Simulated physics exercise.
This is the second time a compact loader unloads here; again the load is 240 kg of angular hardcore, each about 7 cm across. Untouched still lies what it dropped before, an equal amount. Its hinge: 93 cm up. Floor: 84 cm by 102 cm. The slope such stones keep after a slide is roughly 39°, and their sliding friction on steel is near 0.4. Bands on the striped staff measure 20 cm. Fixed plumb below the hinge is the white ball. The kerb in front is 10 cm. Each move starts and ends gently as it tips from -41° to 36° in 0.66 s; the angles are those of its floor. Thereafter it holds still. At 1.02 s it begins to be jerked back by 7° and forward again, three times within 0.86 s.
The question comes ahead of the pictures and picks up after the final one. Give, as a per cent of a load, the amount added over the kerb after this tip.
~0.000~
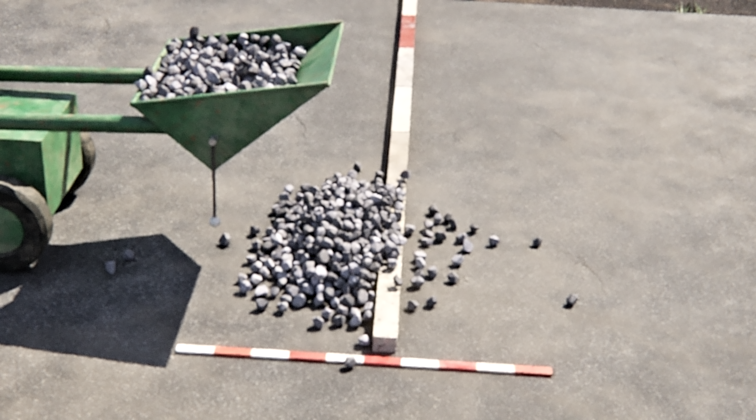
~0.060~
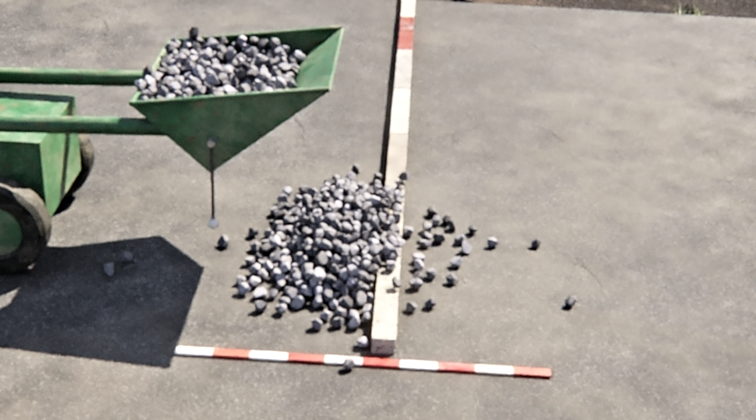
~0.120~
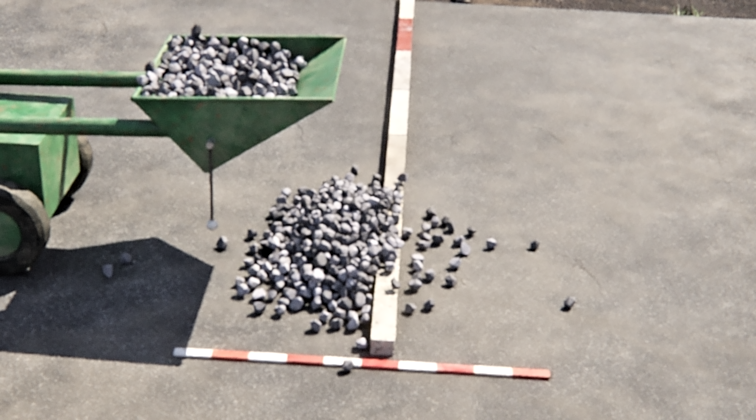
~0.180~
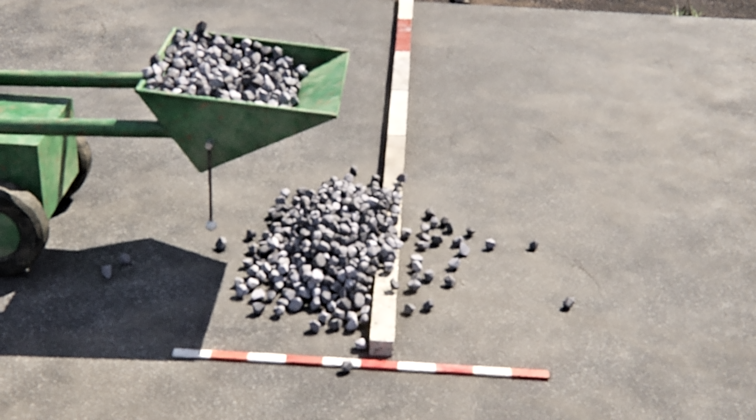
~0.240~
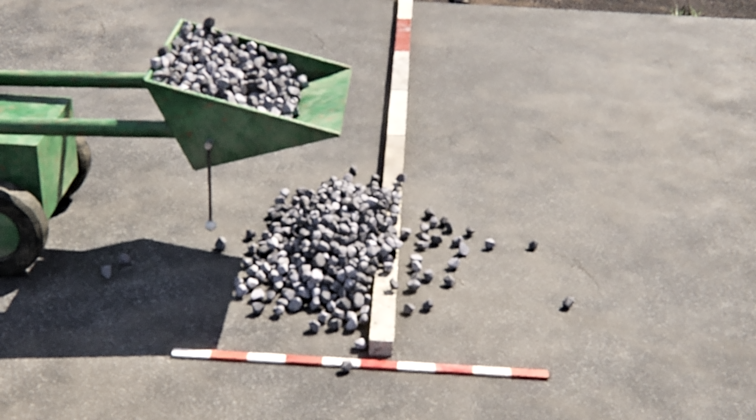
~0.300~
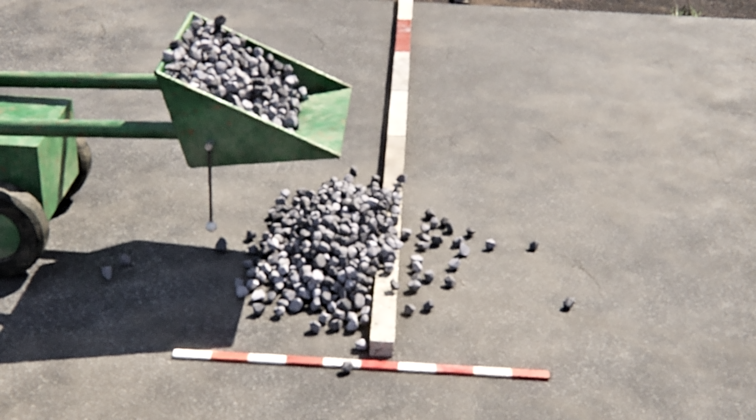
Close to 35 parts in a hundred.
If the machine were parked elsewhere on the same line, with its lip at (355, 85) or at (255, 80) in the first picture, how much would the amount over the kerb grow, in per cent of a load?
Case one about 60 %, case two about 0 %.
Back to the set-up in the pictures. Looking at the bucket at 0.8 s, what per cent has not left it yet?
95 % still inside.
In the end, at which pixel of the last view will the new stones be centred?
Their centre ends up near (367, 232).
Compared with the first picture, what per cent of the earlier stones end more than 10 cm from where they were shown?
Roughly 5 % of them.
After 0.5 s the floor is at 25°; in per cent of one load, 100 in the bucket, 96 on this side of the kerb, 4 over the kerb; the foremost stones are at (486, 250).
After 0.8 s the floor is at 36°; in per cent of one load, 97 in the bucket, 99 on this side of the kerb, 4 over the kerb; the foremost stones are at (486, 250).
After 2.3 s the floor is at 36°; in per cent of one load, 0 in the bucket, 162 on this side of the kerb, 39 over the kerb; the foremost stones are at (538, 288).
After 4.8 s the floor is at 36°; in per cent of one load, 0 in the bucket, 161 on this side of the kerb, 39 over the kerb; the foremost stones are at (540, 289). Net gain over the kerb, 35.
